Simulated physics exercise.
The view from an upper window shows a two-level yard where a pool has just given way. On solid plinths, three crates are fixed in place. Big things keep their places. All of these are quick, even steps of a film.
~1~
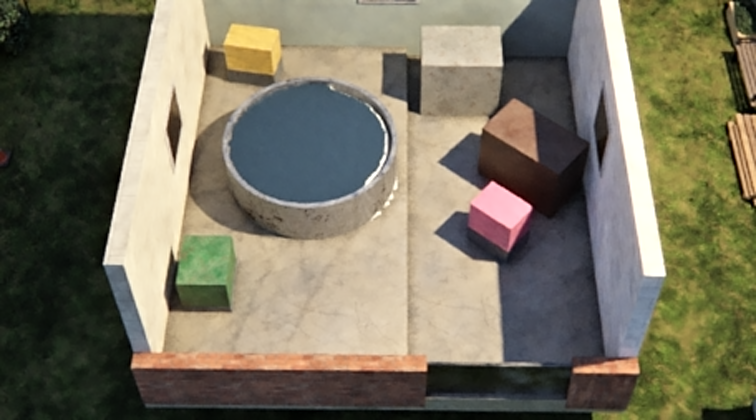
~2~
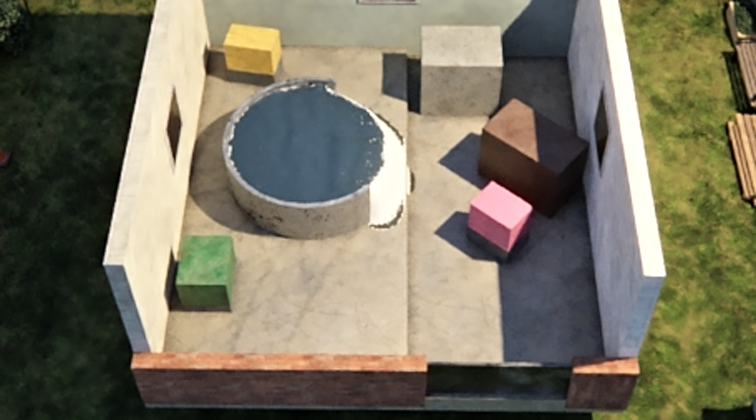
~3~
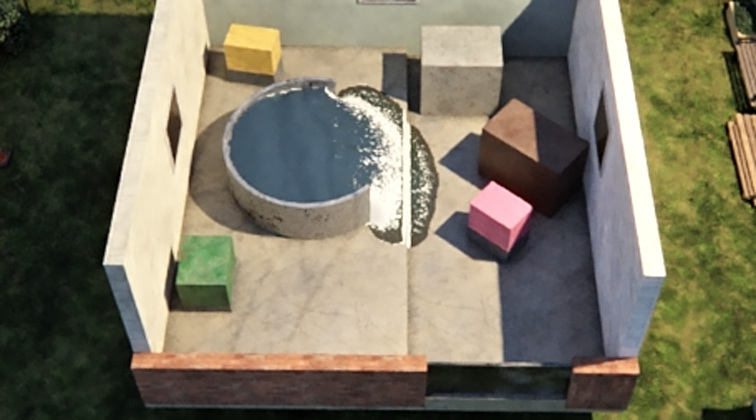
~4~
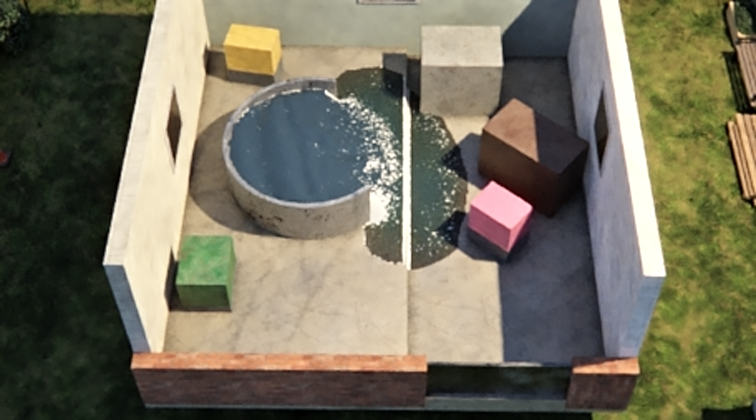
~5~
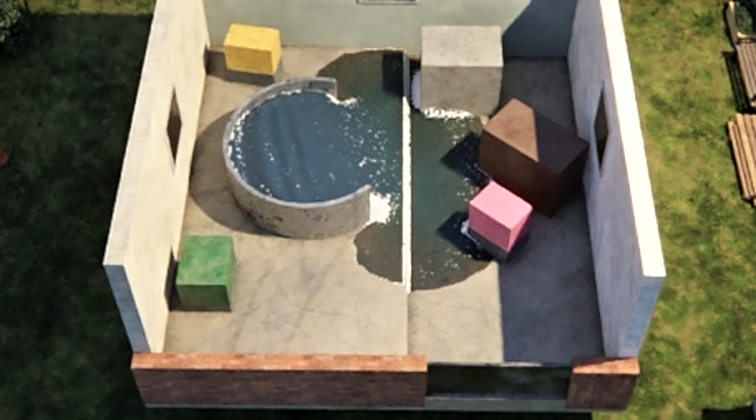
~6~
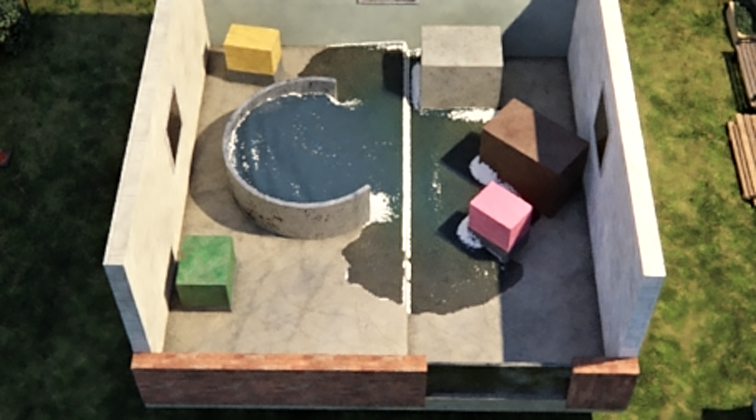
Water poured from the right side of a round pool in a walled yard, spreading across the floor and around the pink, brown and pale grey blocks, while the blocks stayed in place.
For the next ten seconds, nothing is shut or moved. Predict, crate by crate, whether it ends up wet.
As I see it, green crate: Untouched; pink crate: Touched; yellow crate: Untouched.
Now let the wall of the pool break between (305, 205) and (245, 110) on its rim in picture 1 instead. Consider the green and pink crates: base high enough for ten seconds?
In my view the green crate gets reached, and the pink crate is never reached.
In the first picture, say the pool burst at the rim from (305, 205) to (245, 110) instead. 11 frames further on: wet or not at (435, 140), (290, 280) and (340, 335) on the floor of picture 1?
Spared, then sodden, then sodden.
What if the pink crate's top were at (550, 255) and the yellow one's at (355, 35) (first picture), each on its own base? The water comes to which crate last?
I would point to the crate marked green.
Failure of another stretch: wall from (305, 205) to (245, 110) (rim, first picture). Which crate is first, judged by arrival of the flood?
The green one comes first.
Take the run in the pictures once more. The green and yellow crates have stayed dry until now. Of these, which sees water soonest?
That one is the one in yellow.
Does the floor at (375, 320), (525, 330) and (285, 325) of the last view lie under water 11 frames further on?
Status per point, in sequence: Unwetted, then waterlogged, then unwetted.
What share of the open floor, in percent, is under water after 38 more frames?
That comes to about 70 per cent.
A moment on, water covers 45 % of the floor; the green crate not reached, the pink crate water round its plinth, the yellow crate water round its plinth.
Next, water covers 55 % of the floor; the green crate not reached, the pink crate water round its plinth, the yellow crate water round its plinth.
Then, water covers 65 % of the floor; the green crate not reached, the pink crate water round its plinth, the yellow crate water round its plinth.
Later, water covers 70 % of the floor; the green crate not reached, the pink crate water round its plinth, the yellow crate water round its plinth.
In the end, water covers 75 % of the floor; the green crate stayed above the water, the pink crate was topped, the yellow crate stayed above the water.
